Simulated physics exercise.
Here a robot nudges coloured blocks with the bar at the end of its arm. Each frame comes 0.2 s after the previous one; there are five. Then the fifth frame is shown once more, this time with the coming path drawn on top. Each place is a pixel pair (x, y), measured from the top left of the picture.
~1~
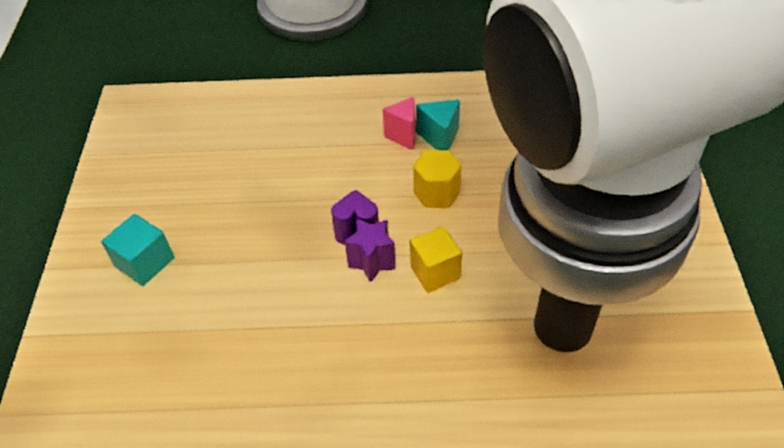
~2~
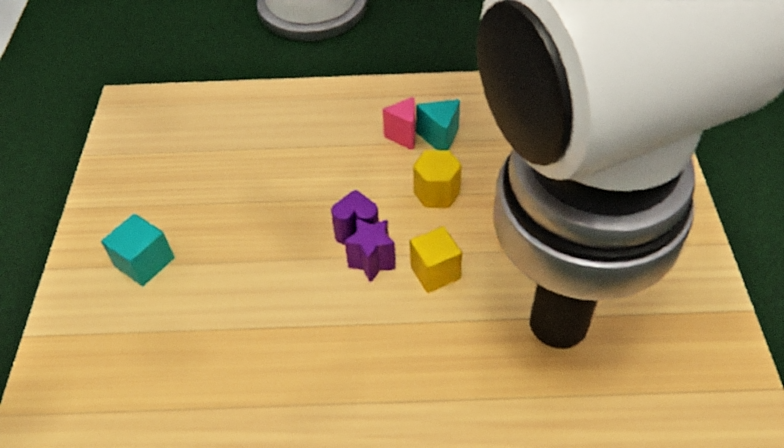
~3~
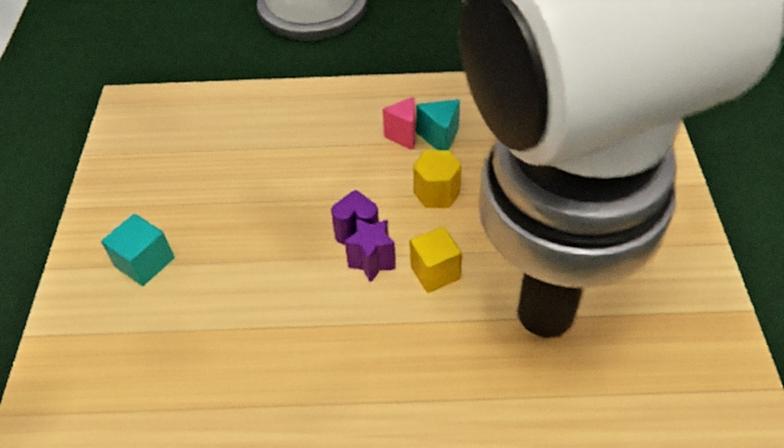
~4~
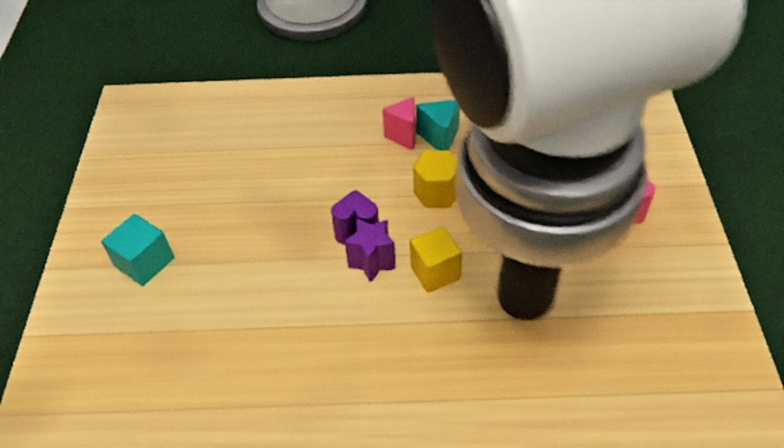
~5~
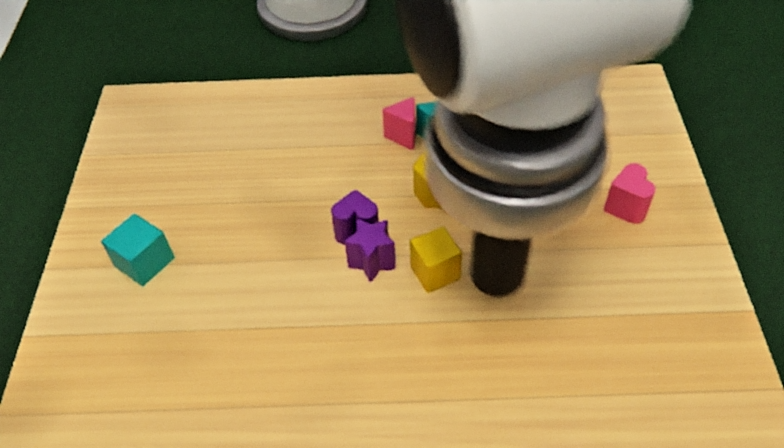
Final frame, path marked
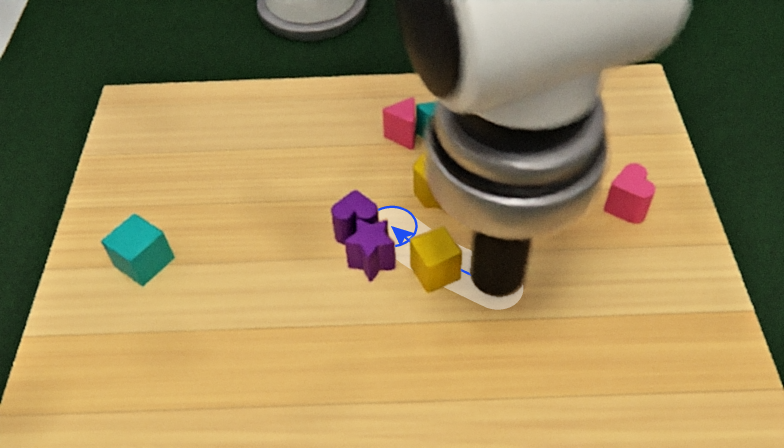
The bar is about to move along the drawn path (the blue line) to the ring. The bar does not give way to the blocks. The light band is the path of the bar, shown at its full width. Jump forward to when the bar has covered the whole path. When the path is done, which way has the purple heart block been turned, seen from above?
It makes a clockwise turn.
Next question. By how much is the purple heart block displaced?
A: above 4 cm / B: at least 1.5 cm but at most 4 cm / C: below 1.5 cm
Answer: B.
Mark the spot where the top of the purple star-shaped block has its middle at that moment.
Just about (321, 246).
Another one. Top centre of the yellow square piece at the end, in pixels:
At the end it should sit near (352, 220).
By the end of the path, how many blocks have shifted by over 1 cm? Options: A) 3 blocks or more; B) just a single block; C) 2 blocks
Answer: A.
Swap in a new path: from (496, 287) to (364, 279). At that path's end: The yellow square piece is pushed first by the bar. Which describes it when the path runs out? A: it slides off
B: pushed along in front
The answer is B.
The line goes from (496, 287) via (439, 259), ending at (391, 226).
The first path, step by step. Halfway along, bar (439, 247); purple star-shaped block (344, 237); yellow square piece (385, 230), turned 20° anticlockwise.
At the end, bar (391, 214); purple heart block (322, 198), turned 60° clockwise; purple star-shaped block (321, 246), turned 20° anticlockwise; yellow square piece (352, 220), turned 100° anticlockwise; yellow hexagon unmoved.
